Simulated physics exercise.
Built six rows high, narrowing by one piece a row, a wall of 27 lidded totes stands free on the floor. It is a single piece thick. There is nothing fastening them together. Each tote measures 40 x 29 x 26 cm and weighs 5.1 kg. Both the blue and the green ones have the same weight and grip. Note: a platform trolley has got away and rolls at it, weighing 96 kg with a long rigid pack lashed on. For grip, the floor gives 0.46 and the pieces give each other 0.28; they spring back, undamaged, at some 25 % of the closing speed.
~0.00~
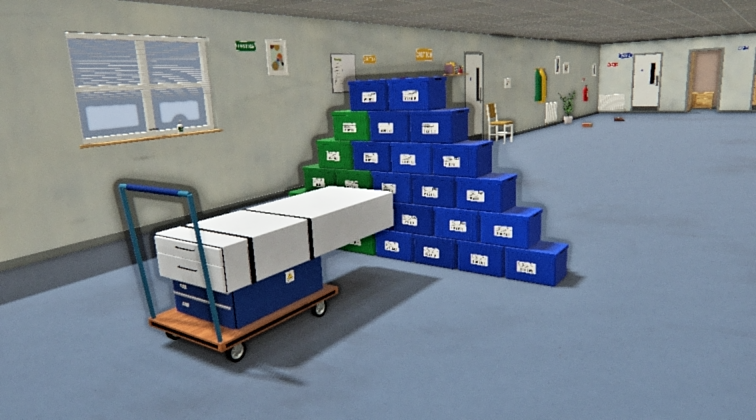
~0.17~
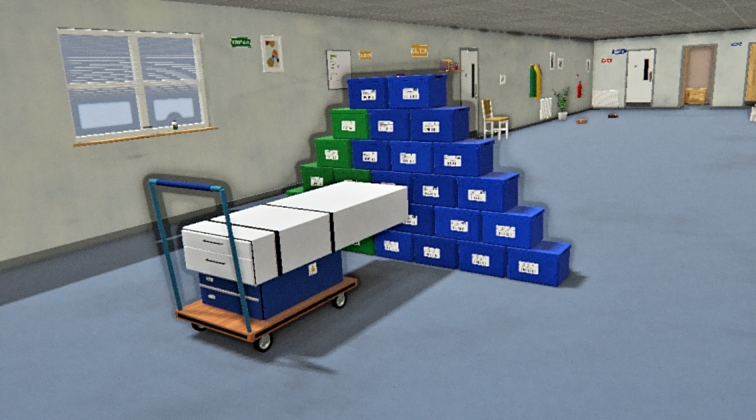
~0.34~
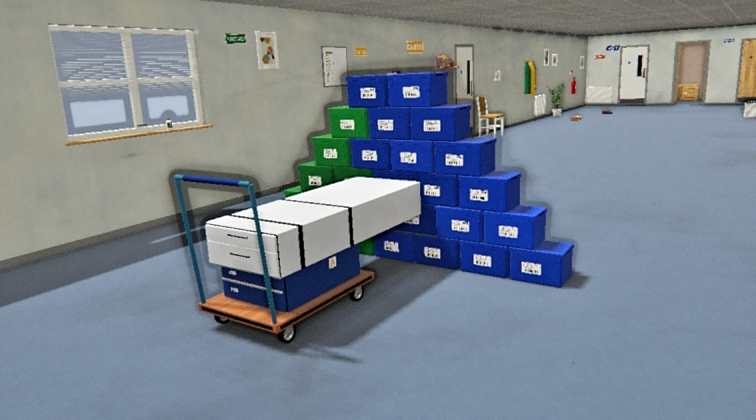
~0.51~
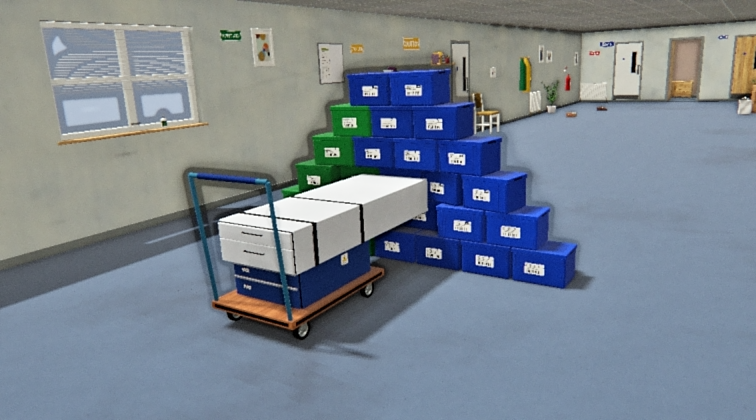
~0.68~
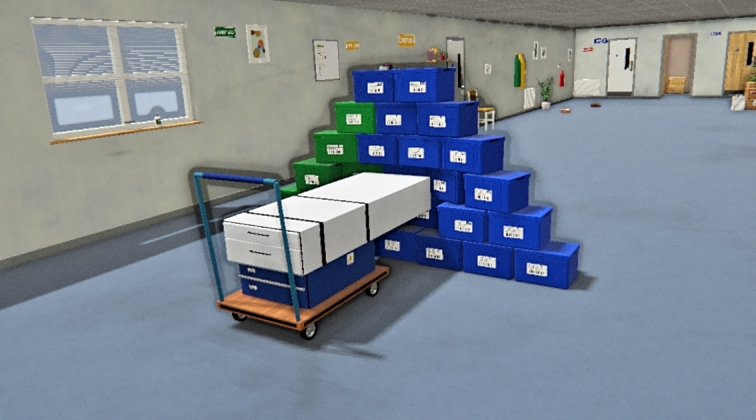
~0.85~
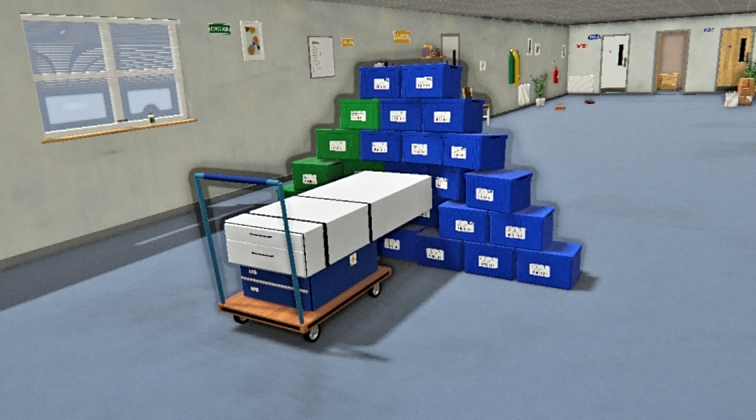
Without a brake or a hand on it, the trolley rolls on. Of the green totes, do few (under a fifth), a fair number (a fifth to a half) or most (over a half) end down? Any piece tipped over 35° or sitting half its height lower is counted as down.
A fair number.
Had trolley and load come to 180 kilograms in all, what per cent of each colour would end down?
Share down - green: 30; blue: 70 (per cent).
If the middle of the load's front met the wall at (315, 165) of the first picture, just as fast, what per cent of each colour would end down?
Down at the end: Green 20%, blue 0%.
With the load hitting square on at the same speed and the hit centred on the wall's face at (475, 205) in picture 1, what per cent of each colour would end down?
That would leave green at 0 % and blue at 30 %.
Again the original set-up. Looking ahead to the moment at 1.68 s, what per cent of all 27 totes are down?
50 %.
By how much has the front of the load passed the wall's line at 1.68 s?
Roughly 25 cm.
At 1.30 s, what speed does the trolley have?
Roughly 0.0 m/s.
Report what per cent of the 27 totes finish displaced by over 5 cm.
Fraction: 50 %.
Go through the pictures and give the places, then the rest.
In the first picture (pixels give the middle of a visible side; the camera moves round a little), load (389, 204) 37 cm short of the wall; top green tote (349, 127); top blue tote (408, 95); none has stirred.
The second picture shows load (404, 198) 17 cm short of the wall; top green tote (348, 125).
The third picture shows load (417, 193) 25 mm into the wall's line; top green tote (347, 124); movement in 4 of them.
The fourth picture shows load (424, 190) 14 cm into the wall's line; top green tote (350, 122) 43 mm from its place; top blue tote (411, 89) 27 mm from its place; movement in 15 of them.
The fifth picture shows load (427, 188) 19 cm into the wall's line; top green tote (354, 118) 13 cm from its place; top blue tote (415, 86) 11 cm from its place; movement in 15 of them.
The sixth picture shows load (429, 187) 21 cm into the wall's line; top green tote (358, 115) 7° from how it stood; top blue tote (421, 82) 7° from how it stood; movement in 16 of them.
After 1.30 s, load 24 cm past the wall's line, stopped; none of the 9 green totes down (0 of 27 in all colours); top green tote 25° from how it stood; top blue tote 25° from how it stood, 8 cm lower.
After 1.68 s, load 24 cm past the wall's line, stopped; 3 of the 9 green totes down (14 of 27 in all colours); top green tote 68° from how it stood, 70 cm lower; top blue tote 65° from how it stood, 79 cm lower.
In the end (2.5 s), load 24 cm past the wall's line, stopped; 3 of the 9 green totes down (14 of 27 in all colours); top green tote on its side; top blue tote on its side. That is 33 per cent. From the last view, middles, top green tote near (435, 195), top blue tote near (516, 190).
